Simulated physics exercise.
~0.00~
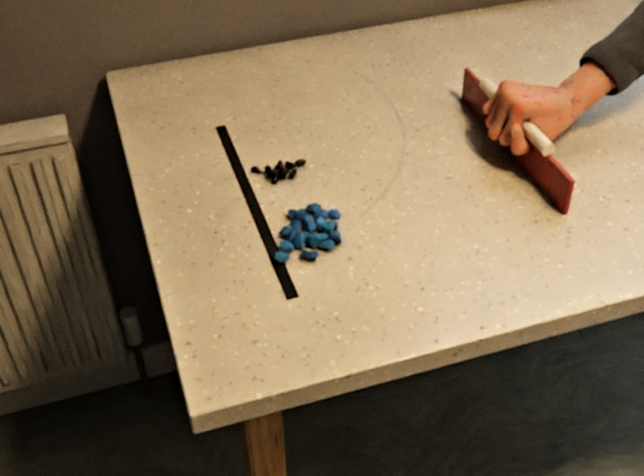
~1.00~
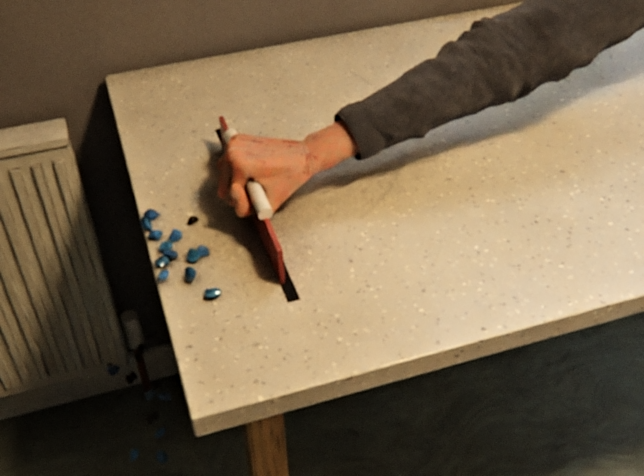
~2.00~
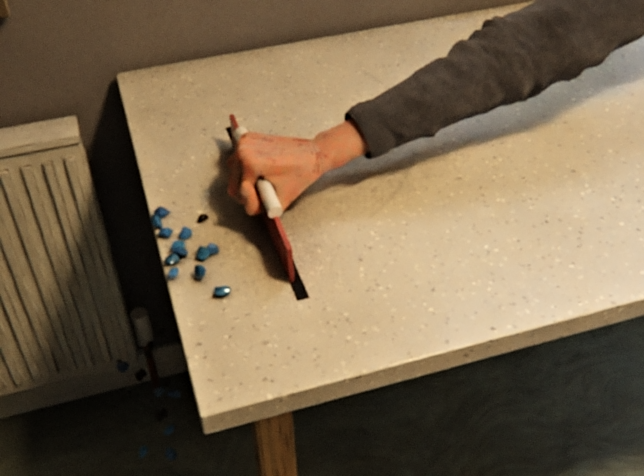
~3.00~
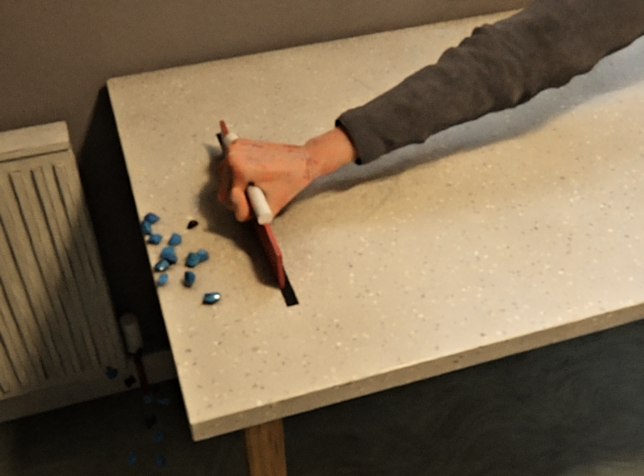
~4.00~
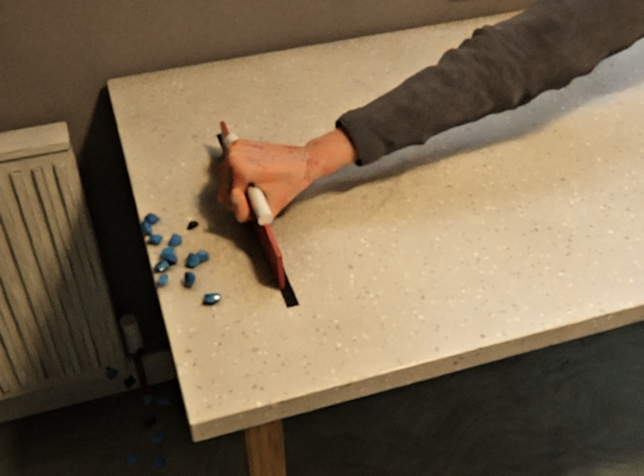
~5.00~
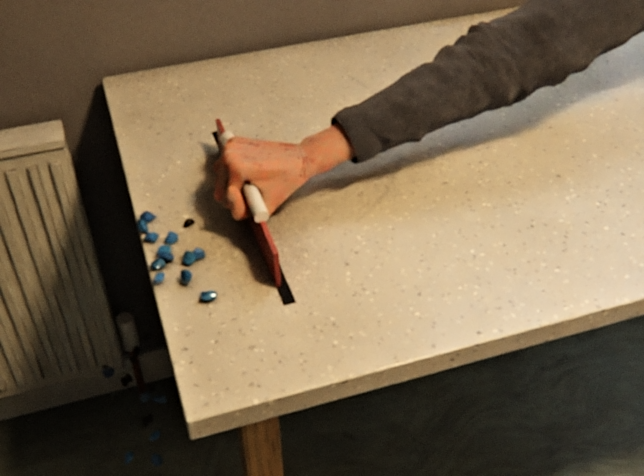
At first, a hand holds a reddish scraper with a pale handle on the right side of a speckled table, while a small cluster of black bits and a larger pile of blue pieces sit beside a strip of black tape. The hand then sweeps the scraper left to the tape, pushing both groups past it. Some pieces tumble over the left edge toward the floor near the radiator. The scraper stops at the tape and stays there as the view sways slightly. It ends with several blue pieces and a black bit still on the table, and others fallen below.
